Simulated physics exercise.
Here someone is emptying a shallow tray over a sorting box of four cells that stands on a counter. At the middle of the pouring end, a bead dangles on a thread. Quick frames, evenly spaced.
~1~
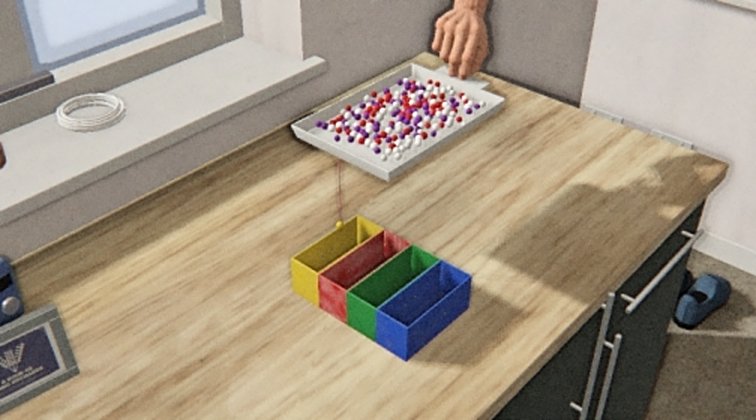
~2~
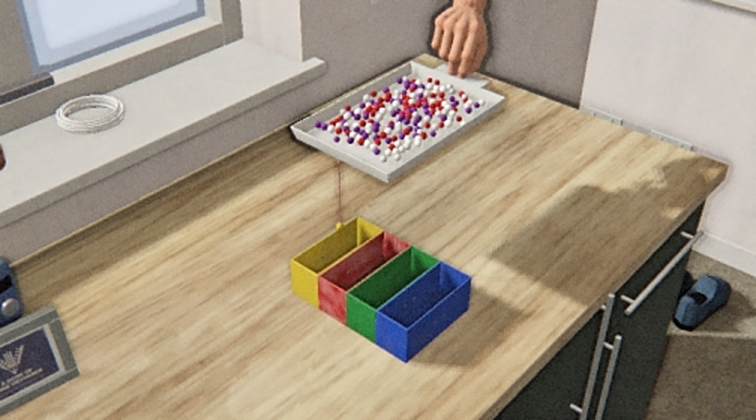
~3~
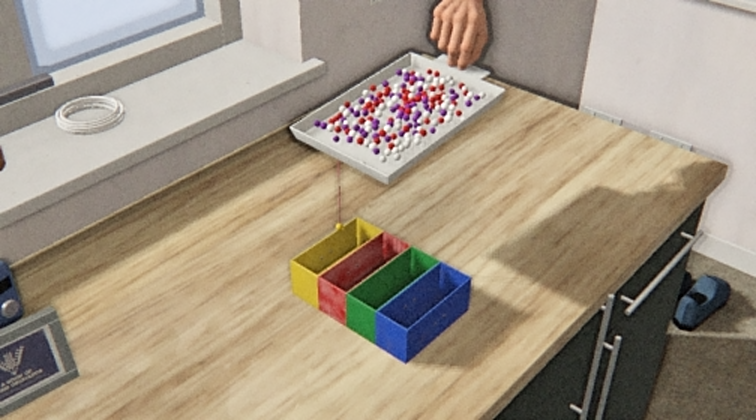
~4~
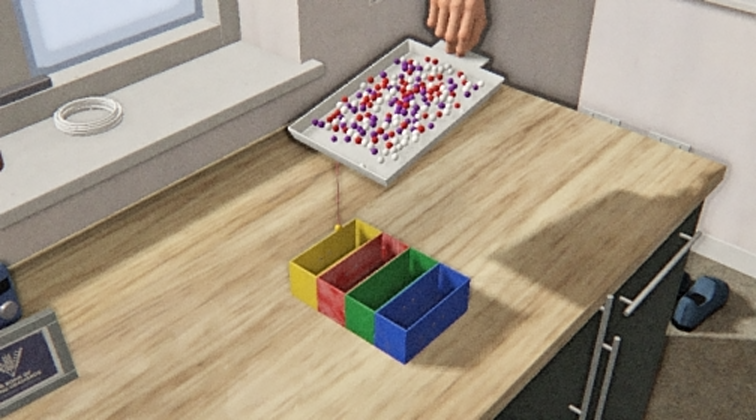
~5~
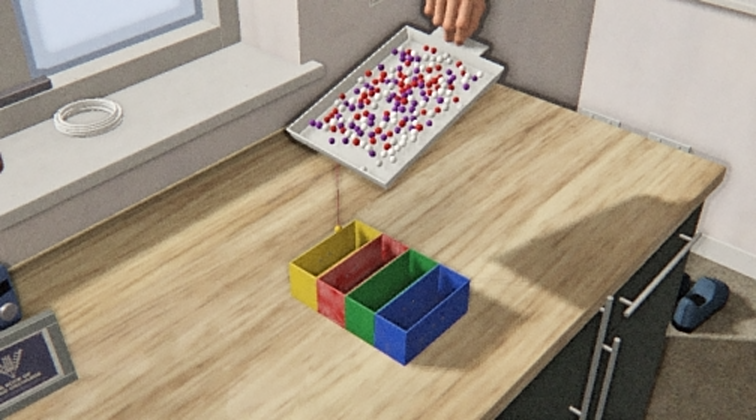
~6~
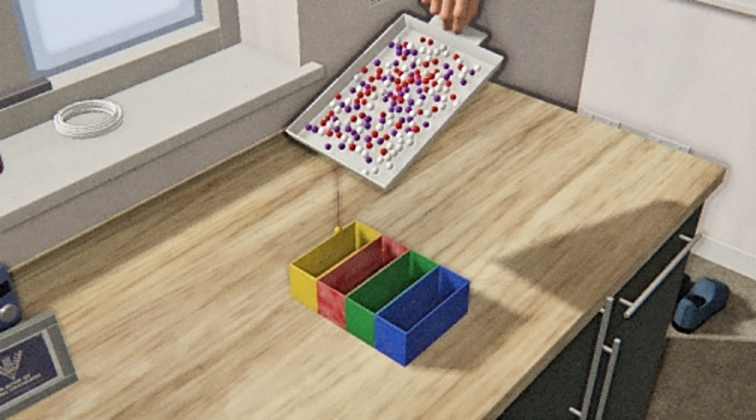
On a wooden counter, a hand gradually tilting a shallow tray of colourful beads, the beads shifting above a four-coloured sorting box.
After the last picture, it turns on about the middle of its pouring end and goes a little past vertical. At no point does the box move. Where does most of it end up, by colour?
Most of it ends up in red.
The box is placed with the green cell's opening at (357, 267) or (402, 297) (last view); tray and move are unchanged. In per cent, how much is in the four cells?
First placement near 90 percent, second near 80 percent.
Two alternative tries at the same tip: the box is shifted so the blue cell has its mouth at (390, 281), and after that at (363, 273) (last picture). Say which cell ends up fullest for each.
The cell in green first, the blue cell second.
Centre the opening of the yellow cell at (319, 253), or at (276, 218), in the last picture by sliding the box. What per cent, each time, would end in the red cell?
Trial 1: 40 percent; trial 2: 0 percent.
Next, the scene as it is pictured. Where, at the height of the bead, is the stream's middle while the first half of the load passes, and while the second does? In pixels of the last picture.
Half one: (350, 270), half two: (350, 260).
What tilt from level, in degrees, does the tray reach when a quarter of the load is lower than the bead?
My estimate is some 70 degrees.
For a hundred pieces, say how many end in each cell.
Yellow cell 20 %, red cell 40 %, green cell 20 %, blue cell 0 %.
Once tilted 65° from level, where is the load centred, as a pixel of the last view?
At about (356, 182).
Just after the last frame, tray tipped steeply; roughly two thirds on the tray; about a tenth in the red cell; just a few in the green cell; roughly a third falling or outside the box.
A moment on, tray tipped past a quarter turn; about a tenth on the tray; roughly a third in the red cell; roughly a quarter in the green cell; roughly a quarter in the yellow cell; just a few in the blue cell; roughly a quarter falling or outside the box.
Further on, tray tipped past a quarter turn; roughly half in the red cell; roughly a quarter in the green cell; roughly a quarter in the yellow cell; just a few in the blue cell; roughly a quarter falling or outside the box.
When it is over, tray tipped past a quarter turn; roughly half in the red cell; roughly a quarter in the green cell; roughly a quarter in the yellow cell; just a few in the blue cell; roughly a quarter outside the box.
